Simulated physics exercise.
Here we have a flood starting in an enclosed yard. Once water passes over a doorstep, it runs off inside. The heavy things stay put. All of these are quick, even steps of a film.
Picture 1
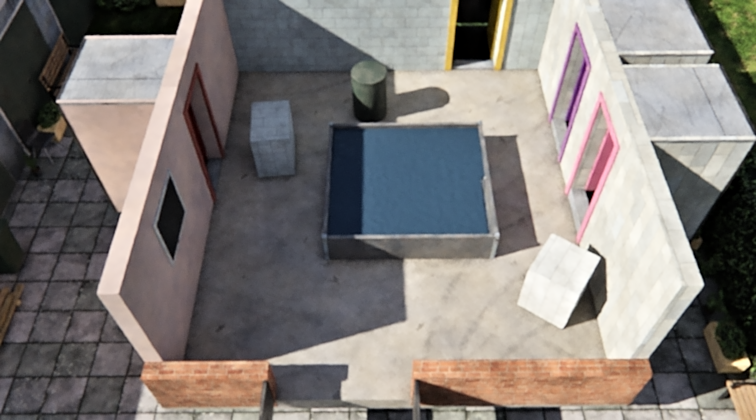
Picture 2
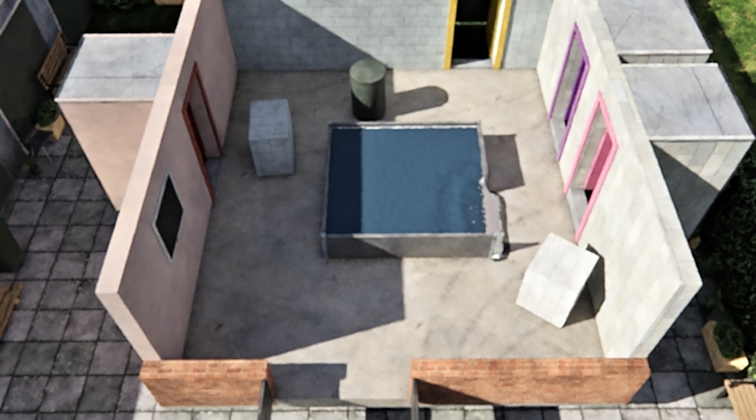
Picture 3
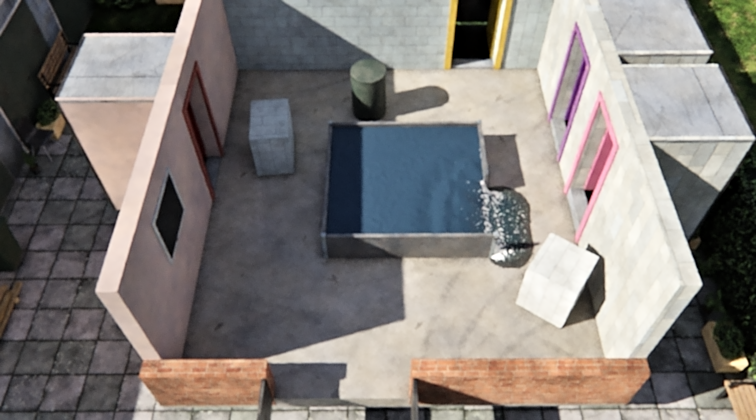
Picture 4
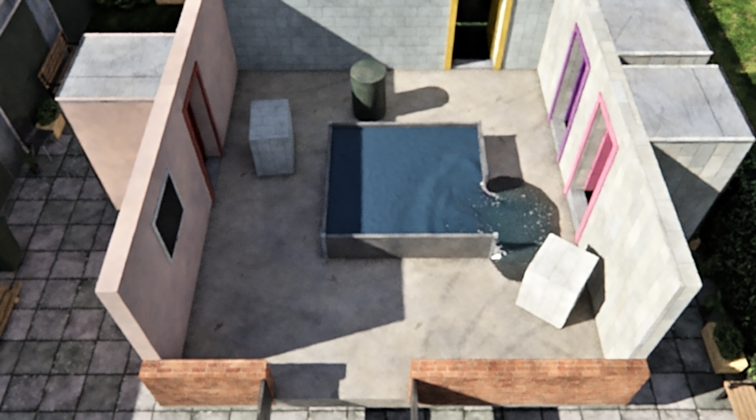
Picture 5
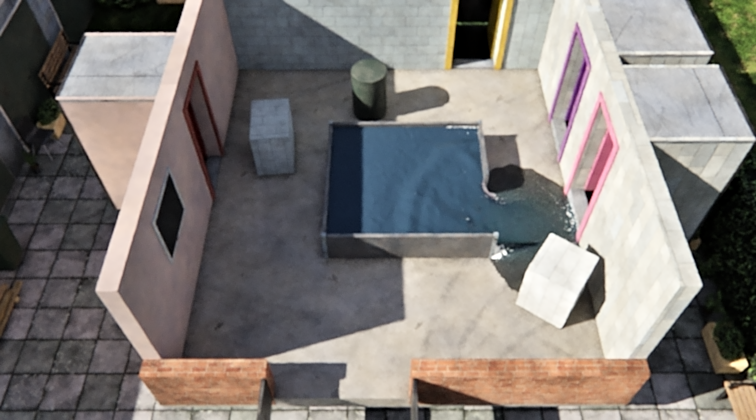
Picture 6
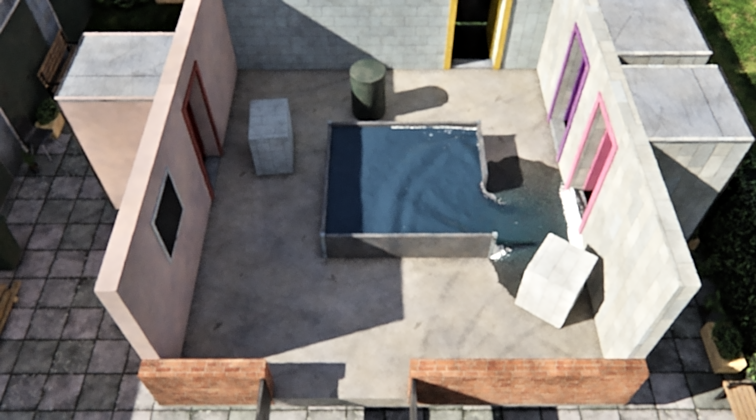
In a walled yard, water breaks from the tank's right side and spreads toward the pink doorway.
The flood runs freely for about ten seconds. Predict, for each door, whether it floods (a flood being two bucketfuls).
In order: I expect the purple door to stay within two buckets, I expect the yellow door to go over the limit, I expect the pink door to go over the limit, I expect the red door to stay within two buckets.
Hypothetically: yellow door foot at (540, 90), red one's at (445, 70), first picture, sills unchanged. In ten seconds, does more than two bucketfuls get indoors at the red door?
Red door: Gets flooded.
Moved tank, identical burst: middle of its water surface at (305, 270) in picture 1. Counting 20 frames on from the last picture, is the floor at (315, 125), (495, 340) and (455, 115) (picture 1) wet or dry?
Parched, soaked, parched.
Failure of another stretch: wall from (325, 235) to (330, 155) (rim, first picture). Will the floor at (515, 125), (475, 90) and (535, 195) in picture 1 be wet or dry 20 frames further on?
Untouched, untouched, untouched.
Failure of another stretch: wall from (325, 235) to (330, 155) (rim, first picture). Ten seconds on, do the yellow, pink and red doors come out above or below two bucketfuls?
Going door by door: The yellow one stays safe, the pink one stays safe, and the red one gets too much.
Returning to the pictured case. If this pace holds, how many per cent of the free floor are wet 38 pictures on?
My best guess is some 75 %.
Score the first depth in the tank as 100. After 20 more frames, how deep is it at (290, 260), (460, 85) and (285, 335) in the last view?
About 0, 6, 0 %.
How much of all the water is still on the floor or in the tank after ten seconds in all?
Near 84 in a hundred.
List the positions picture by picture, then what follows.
Still water in the open tank at (408, 179), in the first frame.
Water pours out at (486, 217) and has run to (503, 256), in the second frame.
The front is at (525, 256), out from the gap at (486, 219), in the third frame.
Water pours out at (485, 220) and has run to (551, 206), in the fourth frame.
The front is at a hidden place, out from the gap at (486, 219), in the fifth frame.
Water pours out at (485, 219) and has run to a hidden place, in the sixth frame.
A moment on, water covers 10 % of the floor; the purple door wet at the sill, nothing in, the yellow door not reached, the pink door over two buckets in, the red door not reached.
Next, water covers 25 % of the floor; the purple door wet at the sill, nothing in, the yellow door not reached, the pink door far over two buckets in, the red door not reached.
Then, water covers 45 % of the floor; the purple door wet at the sill, nothing in, the yellow door wet at the sill, nothing in, the pink door far over two buckets in, the red door not reached.
Later, water covers 75 % of the floor; the purple door wet at the sill, nothing in, the yellow door over two buckets in, the pink door far over two buckets in, the red door not reached.
In the end, water covers 95 % of the floor; the purple door wet at the sill, nothing in, the yellow door far over two buckets in, the pink door far over two buckets in, the red door under two buckets in.
